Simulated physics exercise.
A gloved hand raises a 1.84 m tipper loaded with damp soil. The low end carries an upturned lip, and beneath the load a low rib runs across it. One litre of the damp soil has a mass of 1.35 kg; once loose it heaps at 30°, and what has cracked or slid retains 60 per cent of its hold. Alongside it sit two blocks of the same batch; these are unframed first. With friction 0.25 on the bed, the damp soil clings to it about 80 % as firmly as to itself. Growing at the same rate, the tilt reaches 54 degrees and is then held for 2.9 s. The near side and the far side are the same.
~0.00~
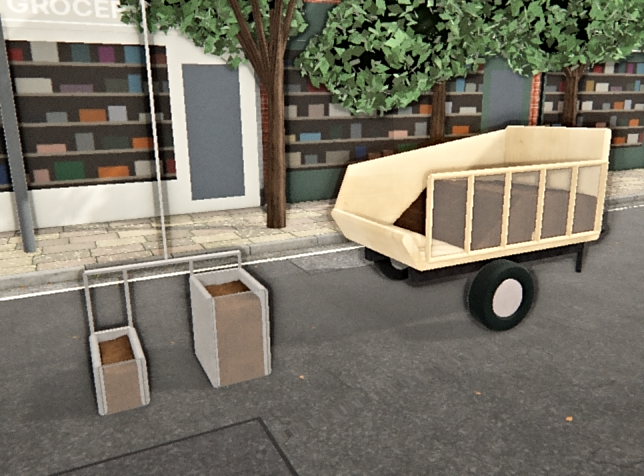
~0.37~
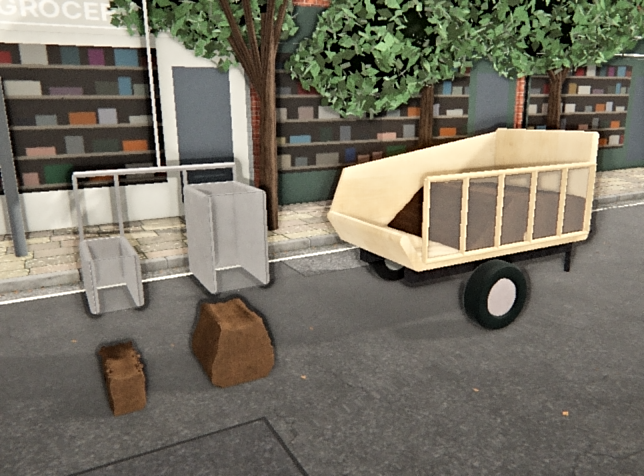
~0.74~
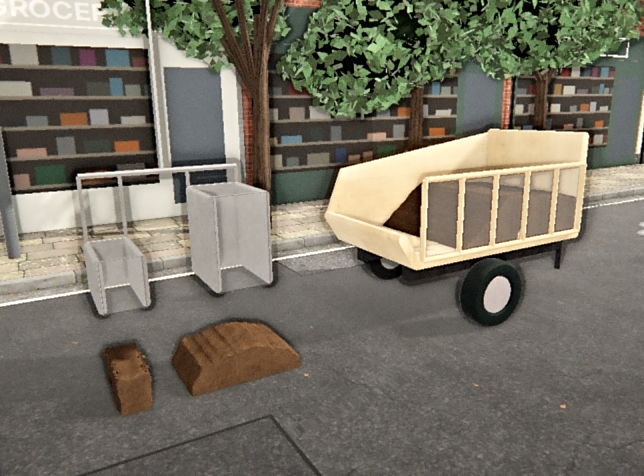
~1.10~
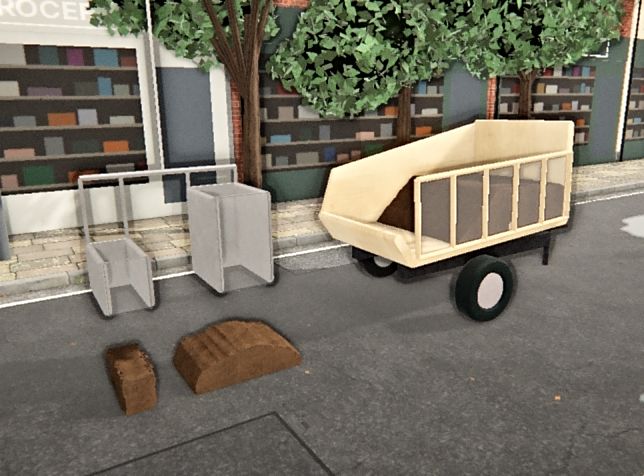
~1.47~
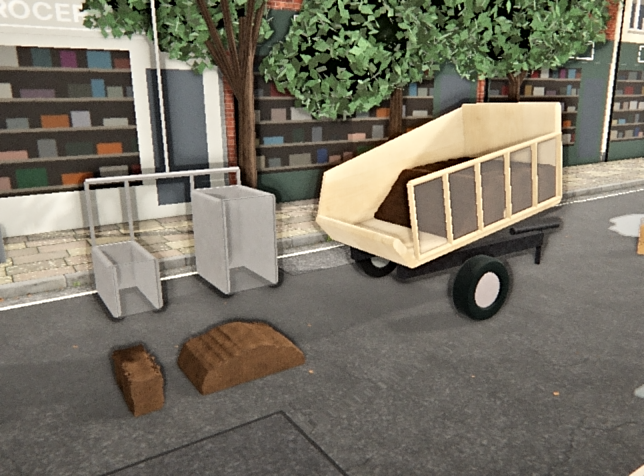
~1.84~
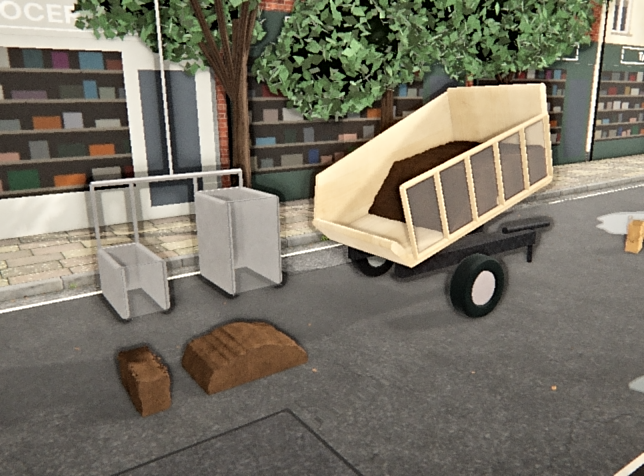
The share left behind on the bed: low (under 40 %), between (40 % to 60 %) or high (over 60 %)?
Note: Band minor; under 40 %.
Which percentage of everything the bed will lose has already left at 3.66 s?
Close to 20 in a hundred.
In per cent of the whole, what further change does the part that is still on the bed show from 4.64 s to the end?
From that time to the end, some 18 % of the whole.
By 2.67 s, the tilt is 30 degrees and 100 % is on the bed.
By 3.66 s, the tilt is 48 degrees and 89 % is on the bed.
By 4.64 s, the tilt is 54 degrees and 47 % is on the bed.
By 5.63 s, the tilt is 54 degrees and 30 % is on the bed.
By 7.09 s, at the end, the tilt is 54 degrees and 30 % is on the bed.
